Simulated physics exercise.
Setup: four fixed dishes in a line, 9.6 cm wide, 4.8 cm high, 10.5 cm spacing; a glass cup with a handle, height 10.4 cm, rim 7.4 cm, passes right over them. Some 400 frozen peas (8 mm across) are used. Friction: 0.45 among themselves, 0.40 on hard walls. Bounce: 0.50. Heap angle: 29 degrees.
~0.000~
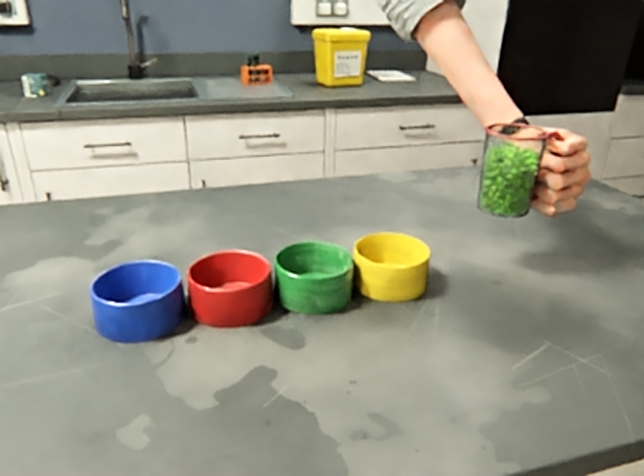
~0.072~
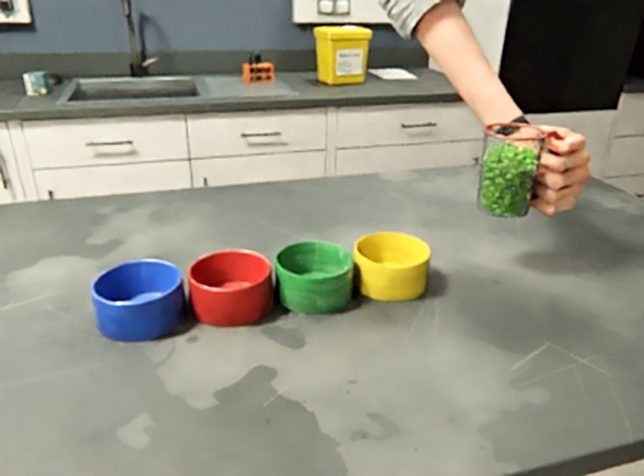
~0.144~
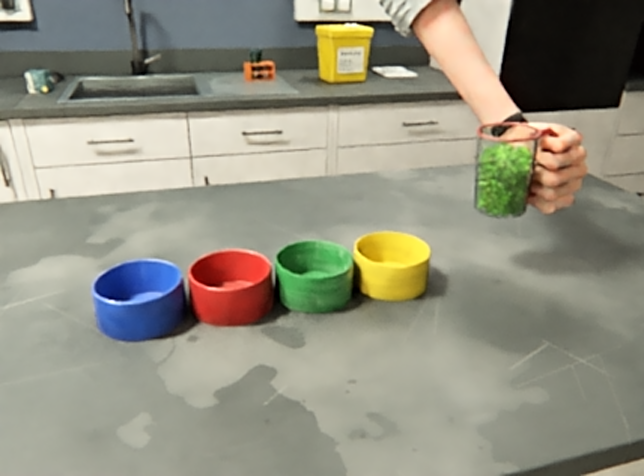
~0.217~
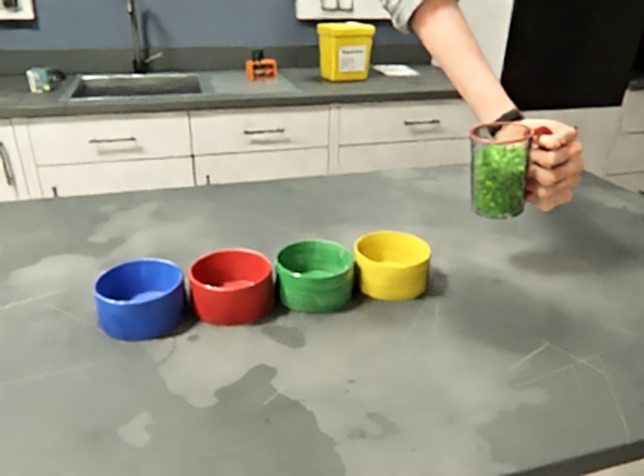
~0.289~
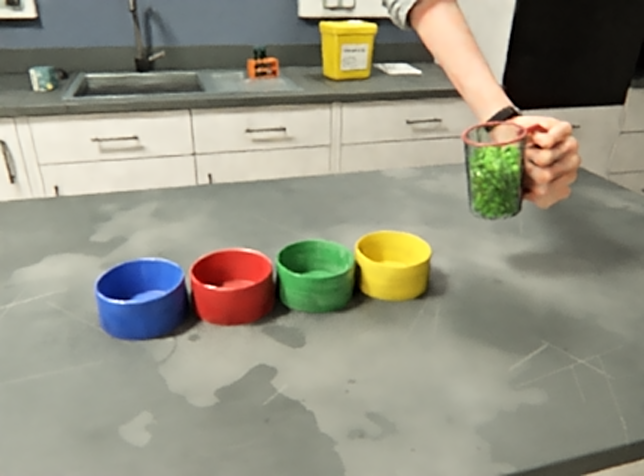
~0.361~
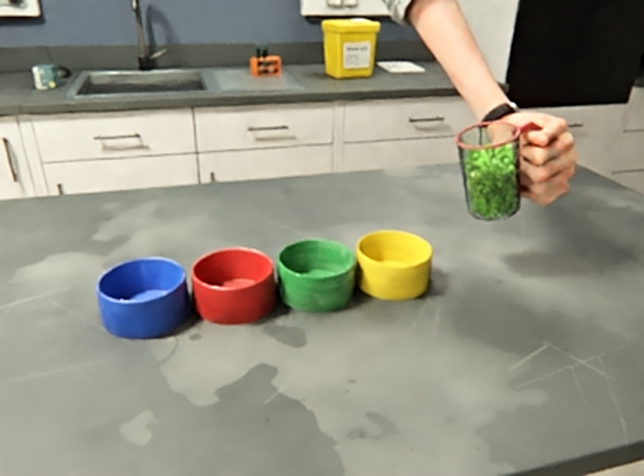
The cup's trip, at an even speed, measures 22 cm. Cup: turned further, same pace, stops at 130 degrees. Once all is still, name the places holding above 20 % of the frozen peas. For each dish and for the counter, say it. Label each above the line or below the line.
Red: Below the line; blue: Below the line; green: Above the line; yellow: Below the line; counter: Below the line.
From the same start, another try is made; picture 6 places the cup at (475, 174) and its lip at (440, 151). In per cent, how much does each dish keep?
Kept per dish: Red = 0, blue = 0, green = 90, yellow = 0.
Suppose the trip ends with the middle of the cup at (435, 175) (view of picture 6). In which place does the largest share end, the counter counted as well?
That'd be yellow, it takes the most.
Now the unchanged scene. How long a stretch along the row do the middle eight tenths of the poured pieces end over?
That stretch comes to around 6 cm.
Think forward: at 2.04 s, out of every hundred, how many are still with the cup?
It works out to about 85 per cent of the load.
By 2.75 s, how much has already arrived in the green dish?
Estimate: Near 90 %.
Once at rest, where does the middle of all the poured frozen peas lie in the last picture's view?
Roughly (307, 276).
Then, at 1.37 s, tilt 69 degrees; cup holds 100 %.
After 2.04 s, tilt 104 degrees; cup holds 85 %, green 15 %.
After 2.75 s, tilt 130 degrees; cup holds 0 %, red 5 %, green 90 %.
At rest (3.1 s), red 5 %, blue 0 %, green 90 %, yellow 0 %, counter 10 %.
